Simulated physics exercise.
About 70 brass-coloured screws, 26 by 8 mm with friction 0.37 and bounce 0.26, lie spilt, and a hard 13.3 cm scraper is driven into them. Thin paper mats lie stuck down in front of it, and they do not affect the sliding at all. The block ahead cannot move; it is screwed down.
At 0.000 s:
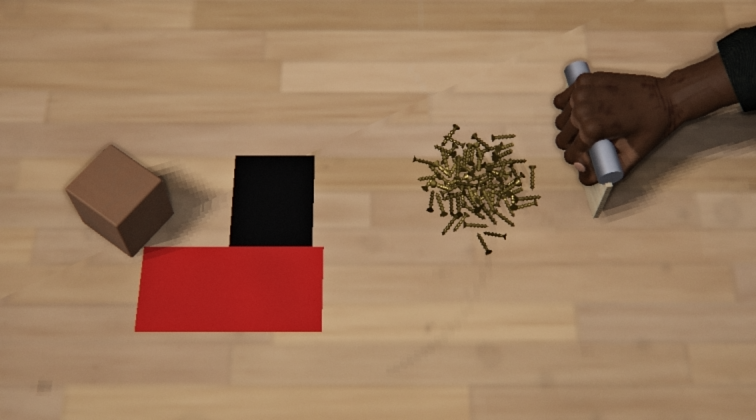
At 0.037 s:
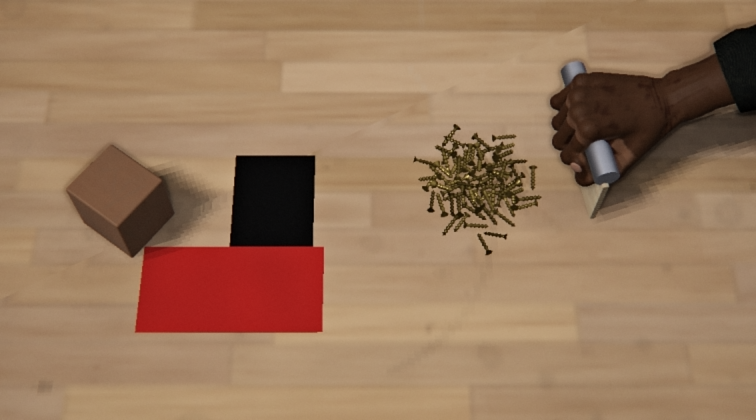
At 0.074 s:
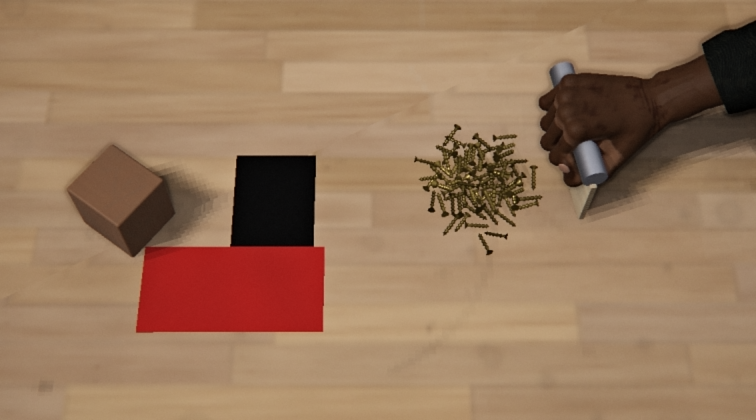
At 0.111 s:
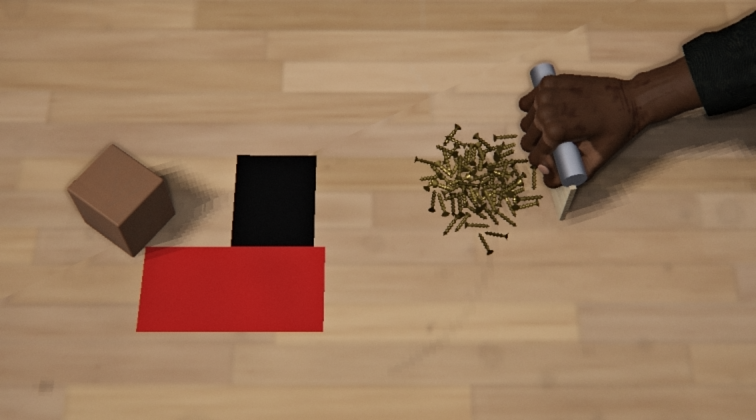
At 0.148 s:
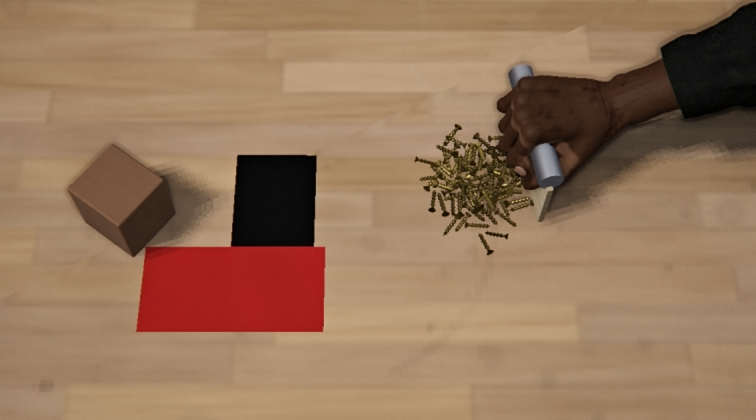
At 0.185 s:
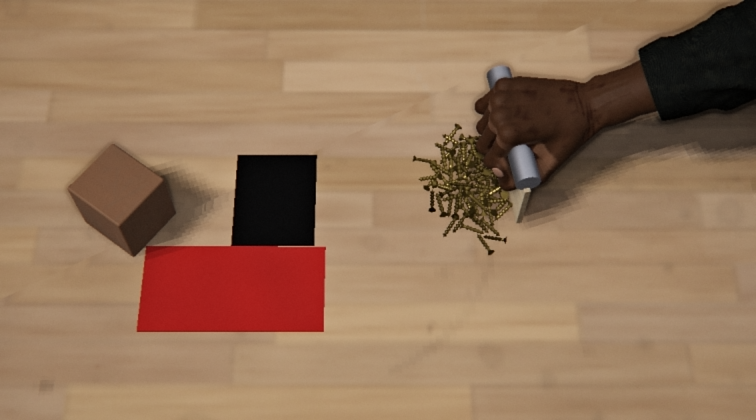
A hand in a dark sleeve grips a scraper with a pale blue-grey handle at the right of a light wooden surface, seen from above by a still camera. A loose heap of brass-coloured screws lies near the centre, with a black mat, a red mat and a brown block to the left. The hand slides the scraper steadily leftward into the heap, pushing its right side inward.
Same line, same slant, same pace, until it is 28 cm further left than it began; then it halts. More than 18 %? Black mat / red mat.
Black mat: More, red mat: Not more.
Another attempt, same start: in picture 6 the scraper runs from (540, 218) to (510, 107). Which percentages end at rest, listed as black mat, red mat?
The black mat ends with 20 per cent and the red mat with 40 per cent.
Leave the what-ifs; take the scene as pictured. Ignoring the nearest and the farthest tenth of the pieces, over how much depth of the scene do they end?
It spans some 14 centimetres.
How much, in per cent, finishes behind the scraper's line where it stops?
Roughly 10 %.
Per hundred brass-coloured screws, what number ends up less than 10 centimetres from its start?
Some 10 percent.
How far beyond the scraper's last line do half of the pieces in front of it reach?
Roughly 4 centimetres.
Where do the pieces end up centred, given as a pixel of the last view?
About (273, 199).
Then, at 0.39 s, scraper 20 cm from its start, spill 14 cm wide; off the mats 100 %.
Then, at 0.60 s, scraper 28 cm from its start, spill 15 cm wide; red mat 10 %, black mat 65 %, off the mats 25 %.
Then, at 0.77 s, scraper 28 cm from its start, spill 16 cm wide; red mat 10 %, black mat 60 %, off the mats 30 %.
In the end, at 1.4 s, red mat 10 %, black mat 60 %, off the mats 35 %.
